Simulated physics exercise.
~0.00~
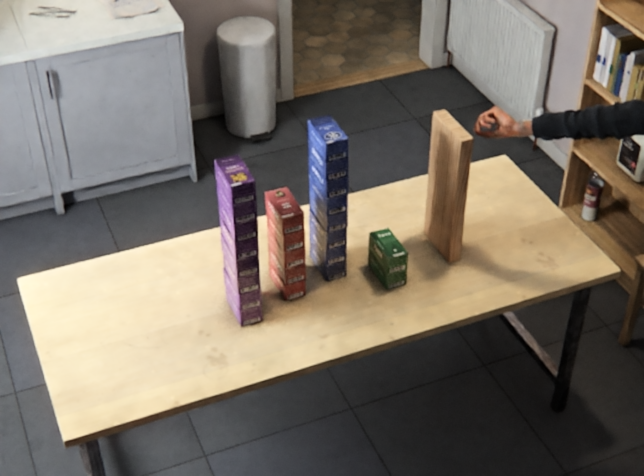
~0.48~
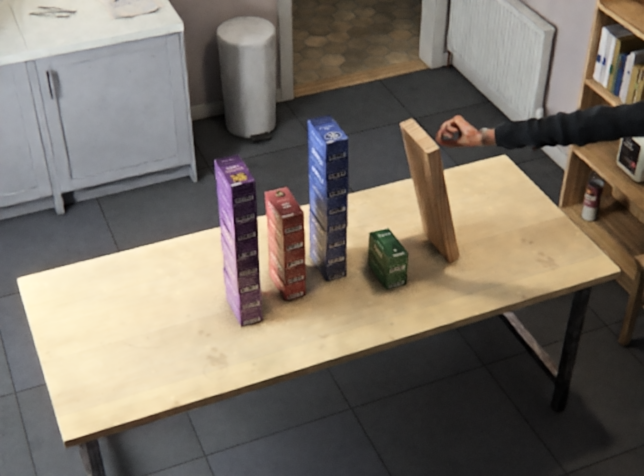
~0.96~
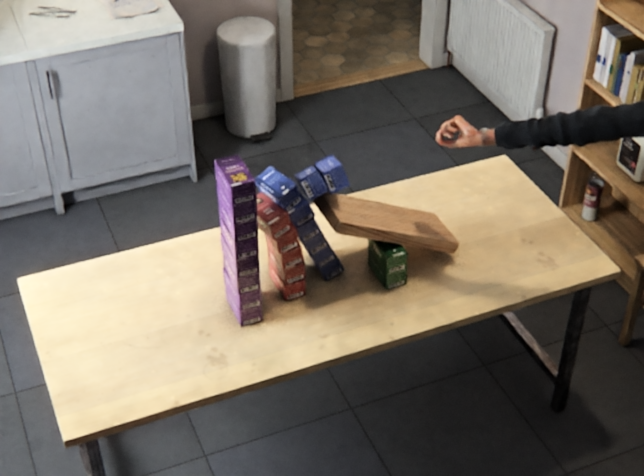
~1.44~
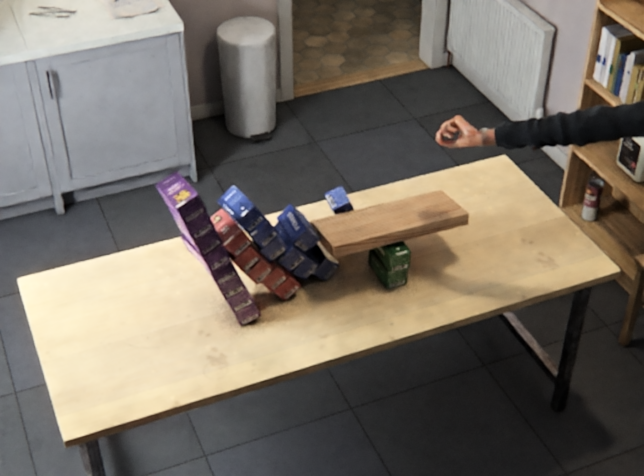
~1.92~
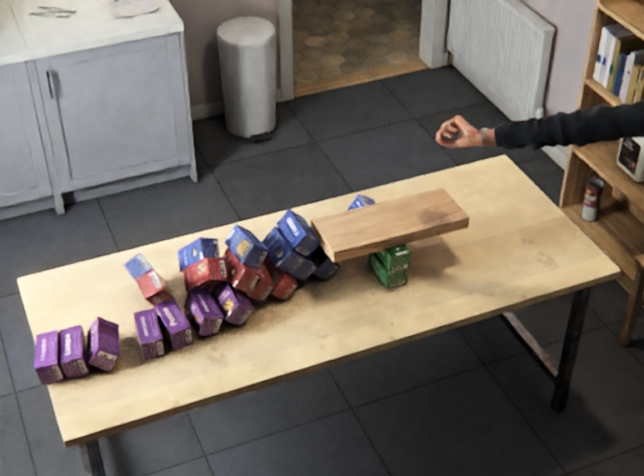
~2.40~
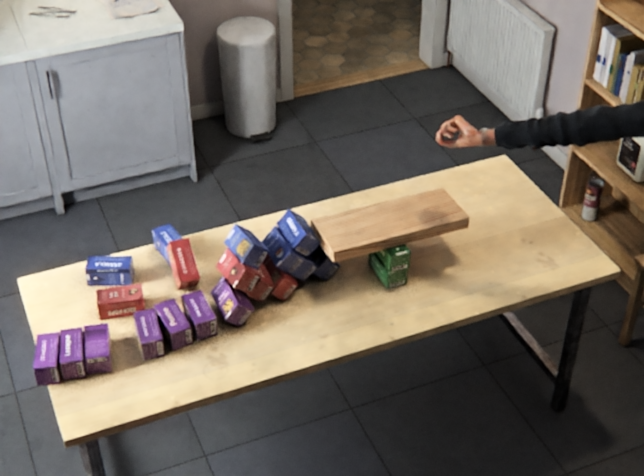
A hand tipped a tall wooden board leftward into stacks of tea packets, and the blue, red and purple piles toppled left across the table, while the short green stack stayed standing with the board resting on top of it.
